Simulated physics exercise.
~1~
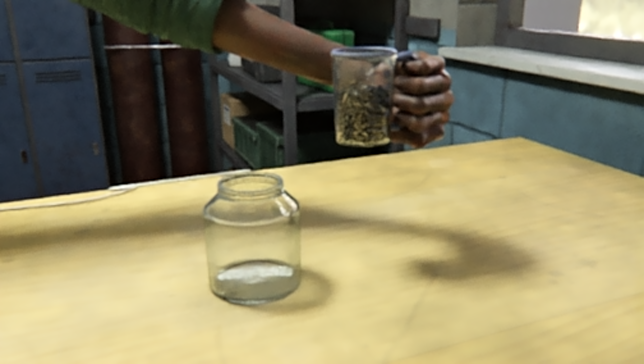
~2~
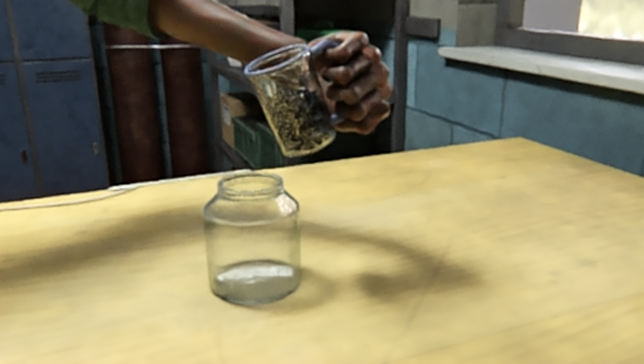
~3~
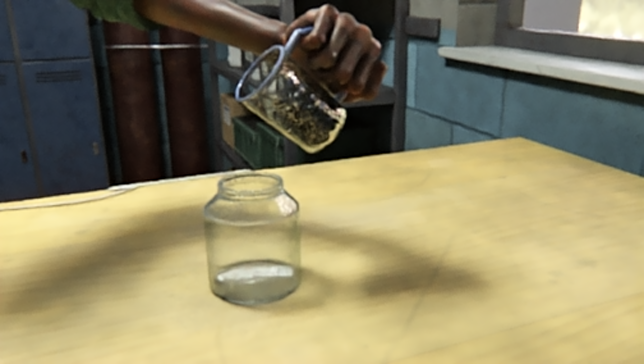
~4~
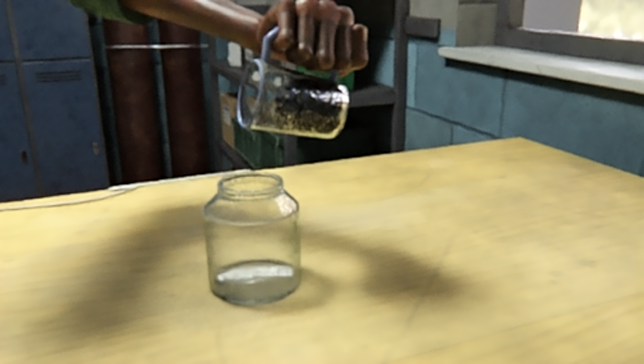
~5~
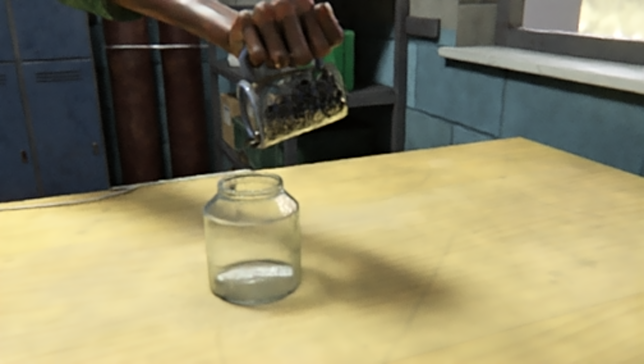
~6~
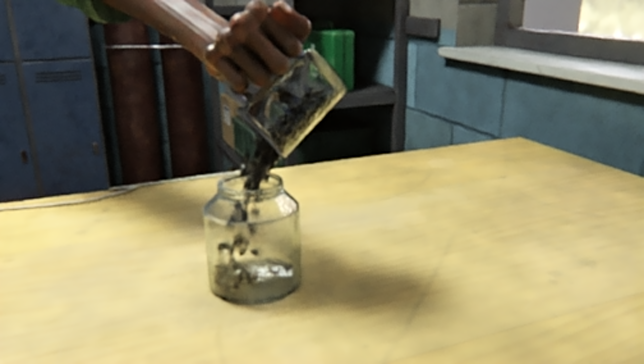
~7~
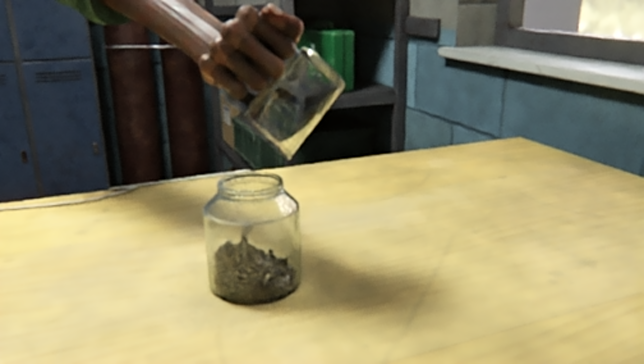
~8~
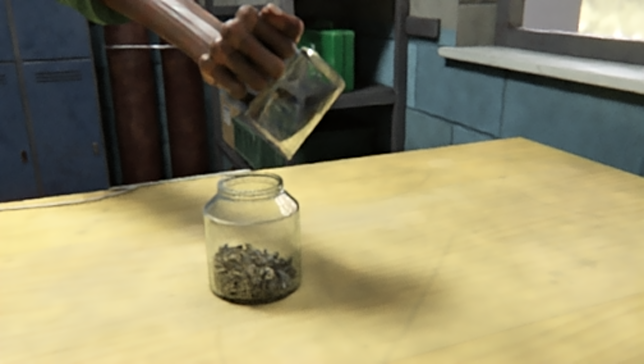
A hand tilting a clear measuring cup over a glass jar on a yellow table, pouring all its dark beans inside.
